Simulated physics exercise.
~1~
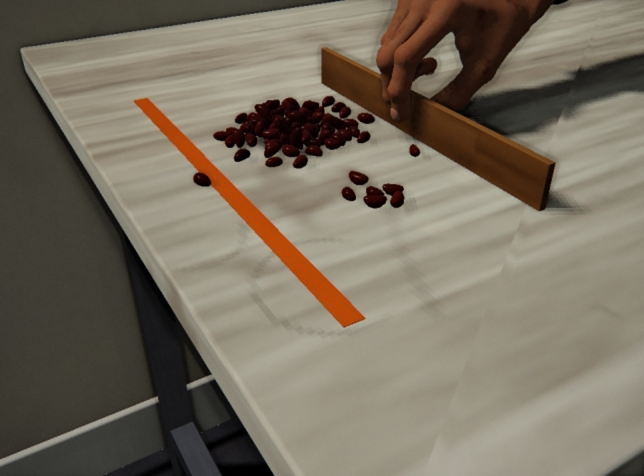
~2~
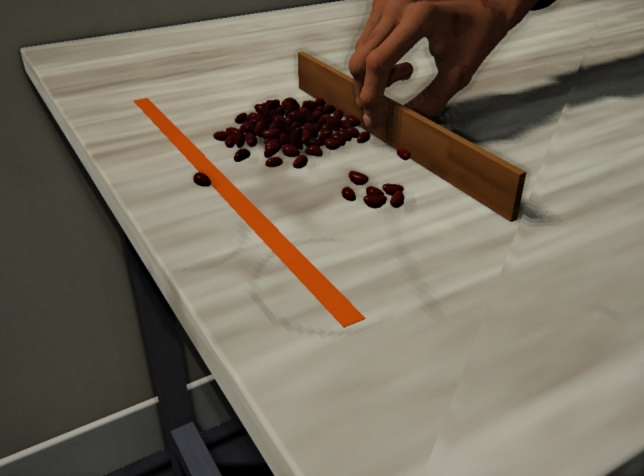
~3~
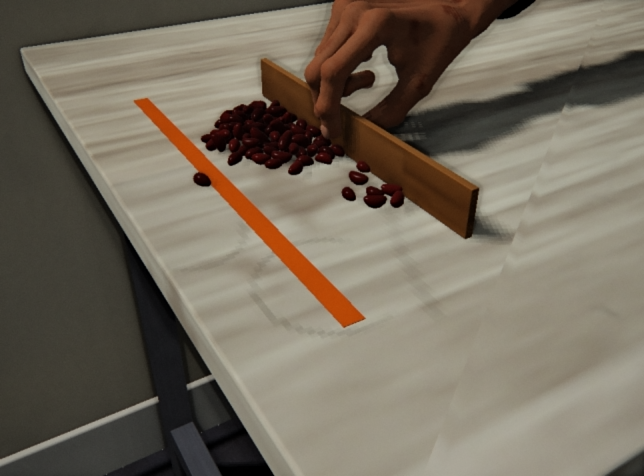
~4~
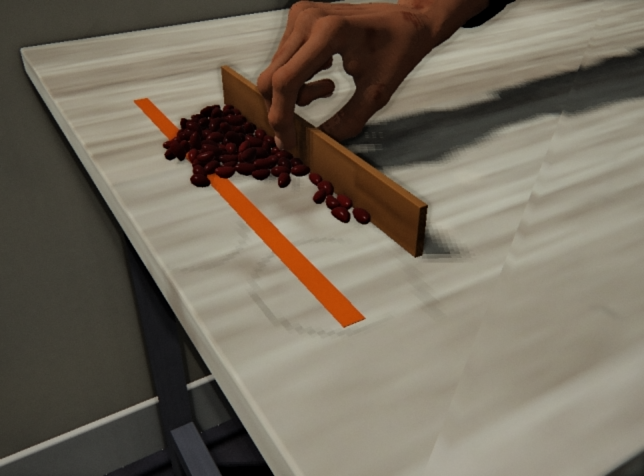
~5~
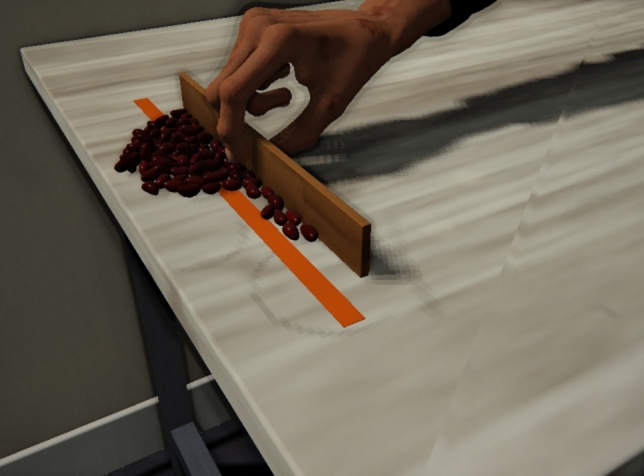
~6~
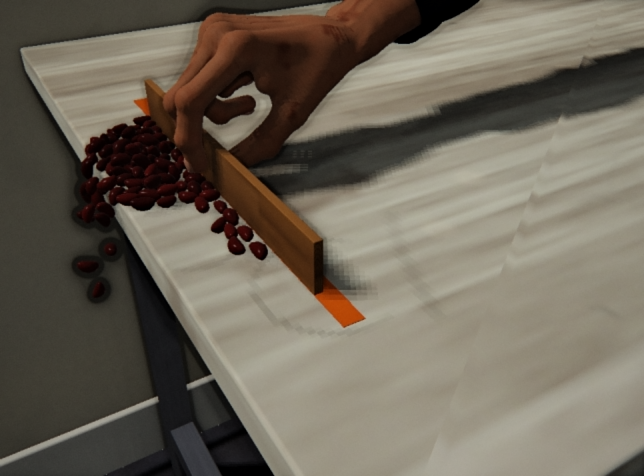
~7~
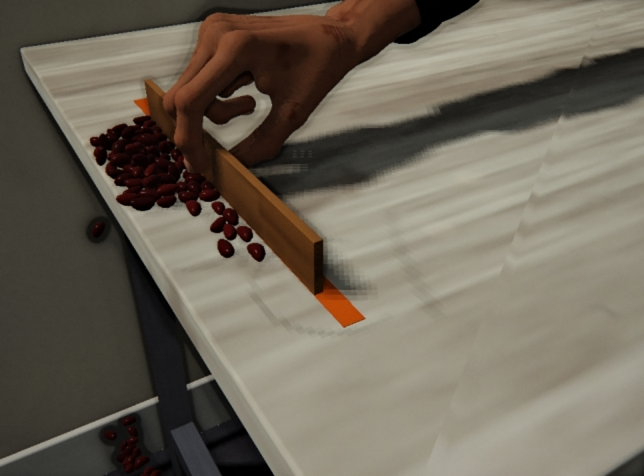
On a pale tabletop with an orange tape line, a hand slides a wooden strip leftward, pushing a large and a small cluster of dark red beans. The strip stops at the tape; some of the larger cluster falls over the edge, while the smaller stays on the table.
